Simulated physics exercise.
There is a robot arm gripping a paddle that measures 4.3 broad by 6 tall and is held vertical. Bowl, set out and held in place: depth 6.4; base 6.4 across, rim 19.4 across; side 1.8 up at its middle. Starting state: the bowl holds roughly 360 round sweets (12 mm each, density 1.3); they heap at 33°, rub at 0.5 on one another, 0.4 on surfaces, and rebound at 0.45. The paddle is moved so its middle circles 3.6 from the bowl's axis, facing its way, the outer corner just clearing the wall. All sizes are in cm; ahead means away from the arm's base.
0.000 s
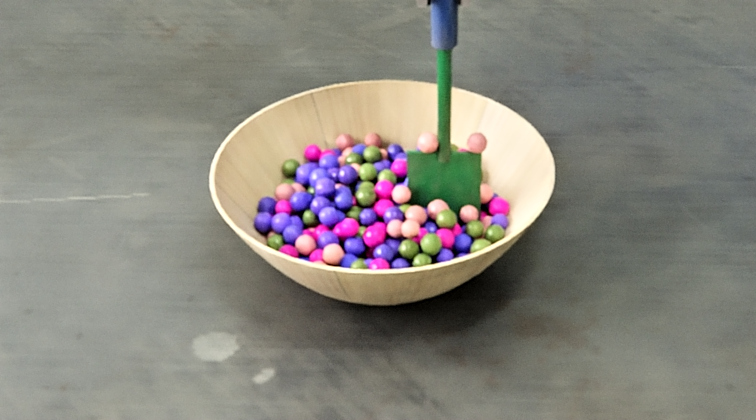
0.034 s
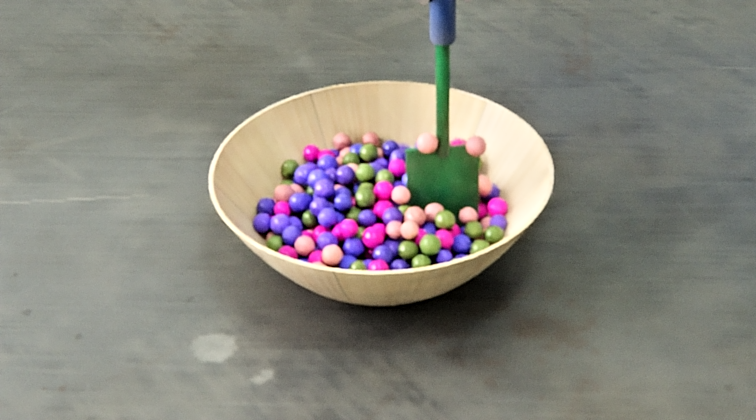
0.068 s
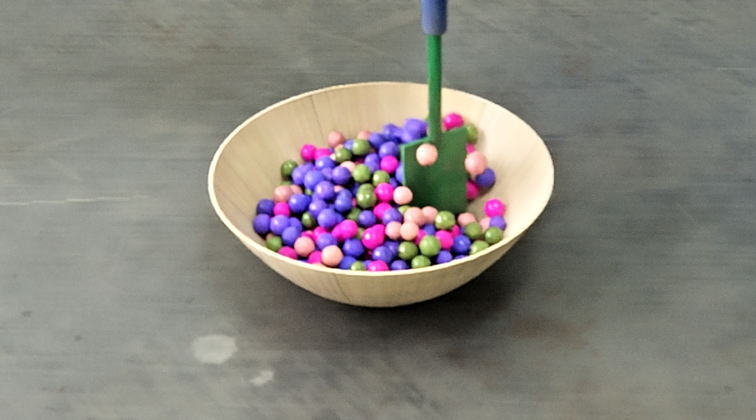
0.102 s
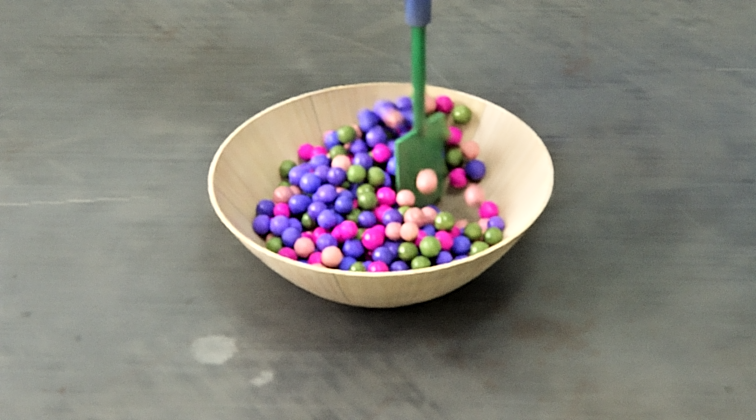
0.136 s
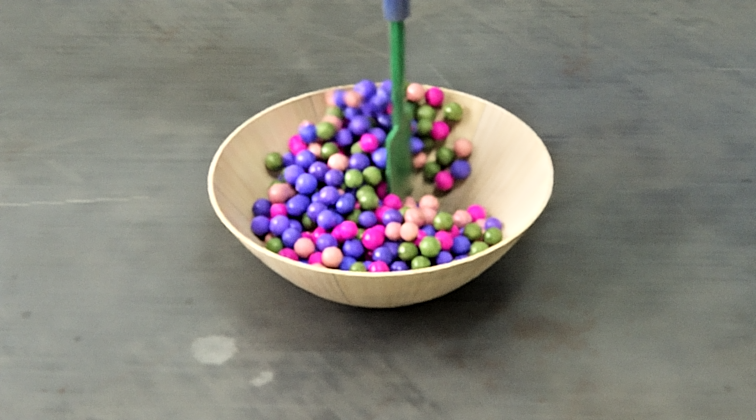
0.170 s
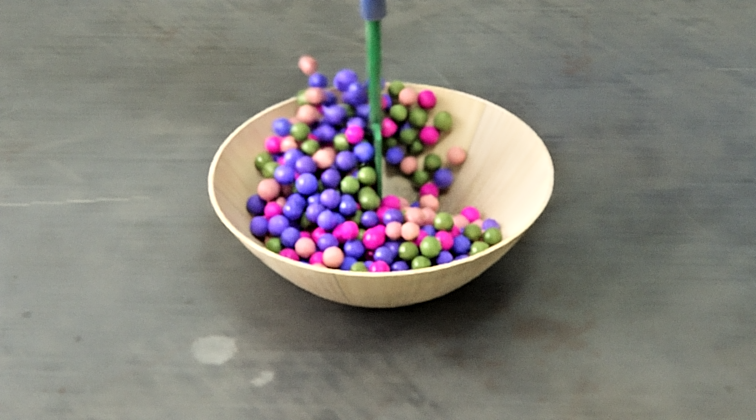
A green paddle swept around inside a wooden bowl of colorful little balls, turning edge-on as it moved left and away, and pushed them into a rising heap toward the far rim.
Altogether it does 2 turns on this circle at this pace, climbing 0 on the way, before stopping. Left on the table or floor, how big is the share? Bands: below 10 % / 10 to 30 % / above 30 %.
Between 10 and 30 %.
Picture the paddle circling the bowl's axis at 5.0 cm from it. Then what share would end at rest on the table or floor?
It would be close to 40 per cent then.
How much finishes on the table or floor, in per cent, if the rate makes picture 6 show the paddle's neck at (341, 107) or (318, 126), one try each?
About 30 % for one try and about 55 % for the other, in order.
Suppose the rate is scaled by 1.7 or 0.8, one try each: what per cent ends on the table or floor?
I'd expect near 55 per cent, then near 15 per cent.
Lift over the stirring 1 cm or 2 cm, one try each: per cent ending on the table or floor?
Trial one: Roughly 15 %; trial two: Roughly 15 %.
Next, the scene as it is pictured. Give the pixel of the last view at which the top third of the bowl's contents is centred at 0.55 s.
The upper third is centred close to (485, 184).
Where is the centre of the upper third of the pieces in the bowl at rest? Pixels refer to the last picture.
About (455, 184).
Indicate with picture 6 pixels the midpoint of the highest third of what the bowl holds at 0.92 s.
In the final view it lies at about (302, 240).
After 0.55 s, 341° round, highest piece 9 above the table; 319 in the bowl, 30 on the table or floor, 7 in flight or on the tool.
After 0.92 s, 225° round, highest piece 9 above the table; 291 in the bowl, 61 on the table or floor, 4 in flight or on the tool.
After 1.31 s, 0° round, highest piece 7 above the table; 275 in the bowl, 81 on the table or floor.
After 2.01 s, 0° round, highest piece 7 above the table; 275 in the bowl, 81 on the table or floor.
At rest, 275 in the bowl, 81 on the table or floor. That is 23 % on the table or floor.
